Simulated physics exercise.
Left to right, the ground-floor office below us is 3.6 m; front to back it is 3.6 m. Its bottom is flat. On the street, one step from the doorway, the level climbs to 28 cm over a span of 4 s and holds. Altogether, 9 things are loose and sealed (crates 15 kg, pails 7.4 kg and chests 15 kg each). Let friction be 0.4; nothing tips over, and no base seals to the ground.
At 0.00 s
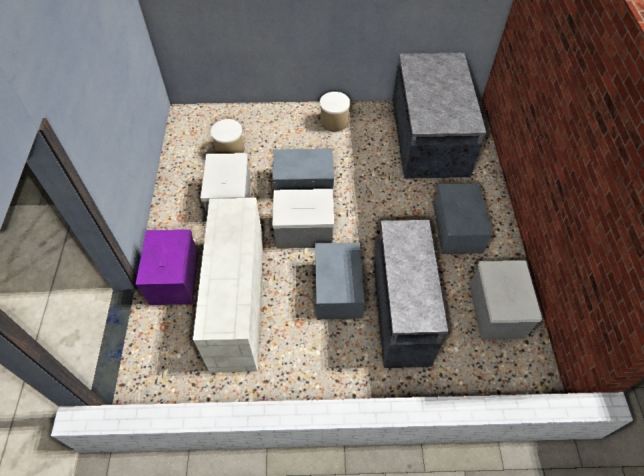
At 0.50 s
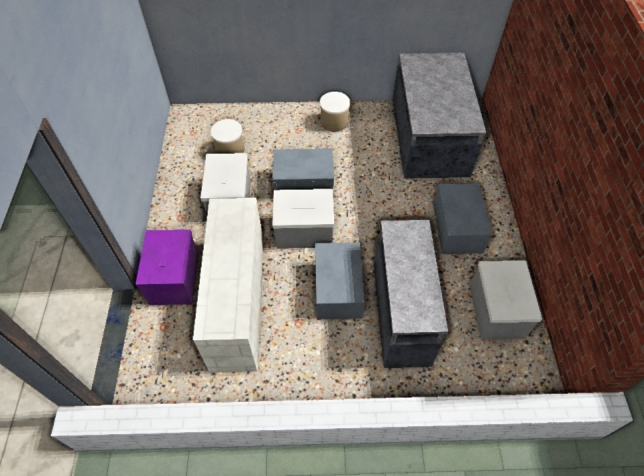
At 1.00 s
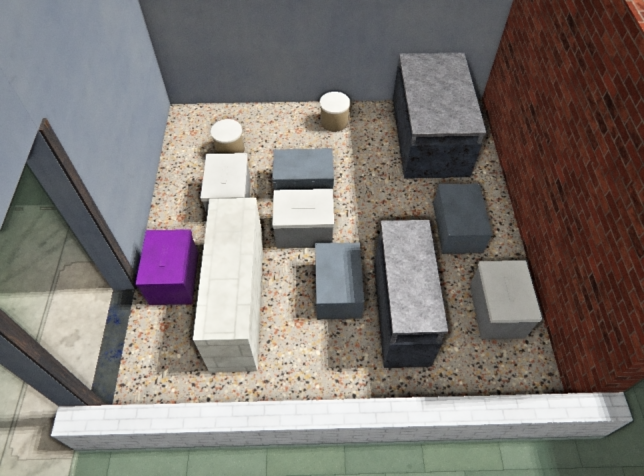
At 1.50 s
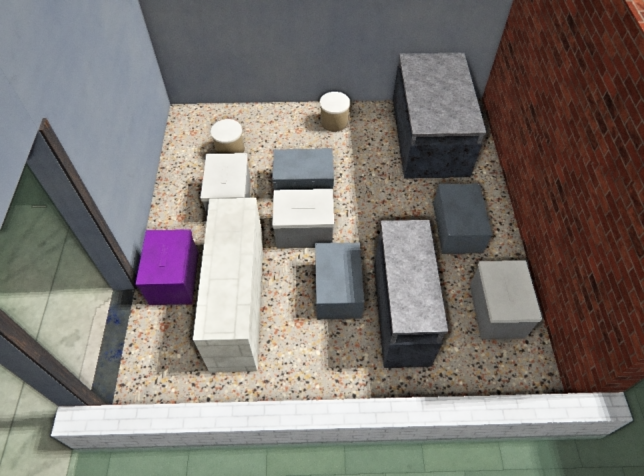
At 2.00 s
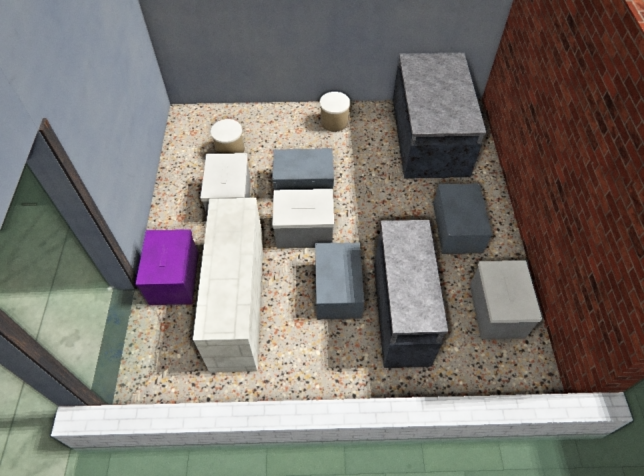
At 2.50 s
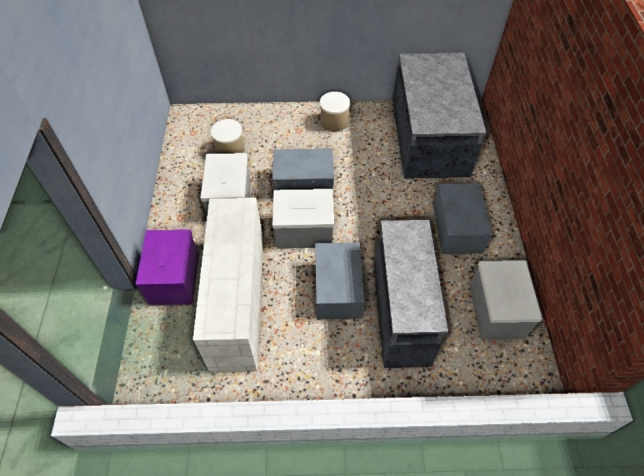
In a ground-floor office seen from above, greenish water spread over the paving outside and reached just inside the doorway at left, while the purple chest and everything else stayed still.
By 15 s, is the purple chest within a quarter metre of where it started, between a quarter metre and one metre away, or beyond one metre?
Beyond one metre.
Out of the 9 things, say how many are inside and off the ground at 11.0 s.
By my count, 9.
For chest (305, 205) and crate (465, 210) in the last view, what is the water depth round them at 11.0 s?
Roughly 12 and 12 cm.
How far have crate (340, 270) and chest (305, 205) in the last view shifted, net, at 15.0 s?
In turn: 60 cm, 80 cm.
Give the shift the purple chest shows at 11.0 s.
About 150 cm by then.
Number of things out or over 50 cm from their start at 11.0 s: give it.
7 of them.
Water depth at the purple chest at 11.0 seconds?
Roughly 10 cm at that moment.
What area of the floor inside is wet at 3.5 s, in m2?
Roughly 2.0 m2 of it is wet.
After 3.5 s the purple chest is near (167, 248), 0.1 m from its start, aground; 0 afloat.
After 6.8 s the purple chest is near (233, 80), 2.2 m from its start, afloat; 1 afloat.
After 11.0 s the purple chest is near (285, 133), 1.7 m from its start, afloat; 9 afloat.
After 15.0 s the purple chest is near (244, 125), 1.6 m from its start, afloat; 9 afloat.
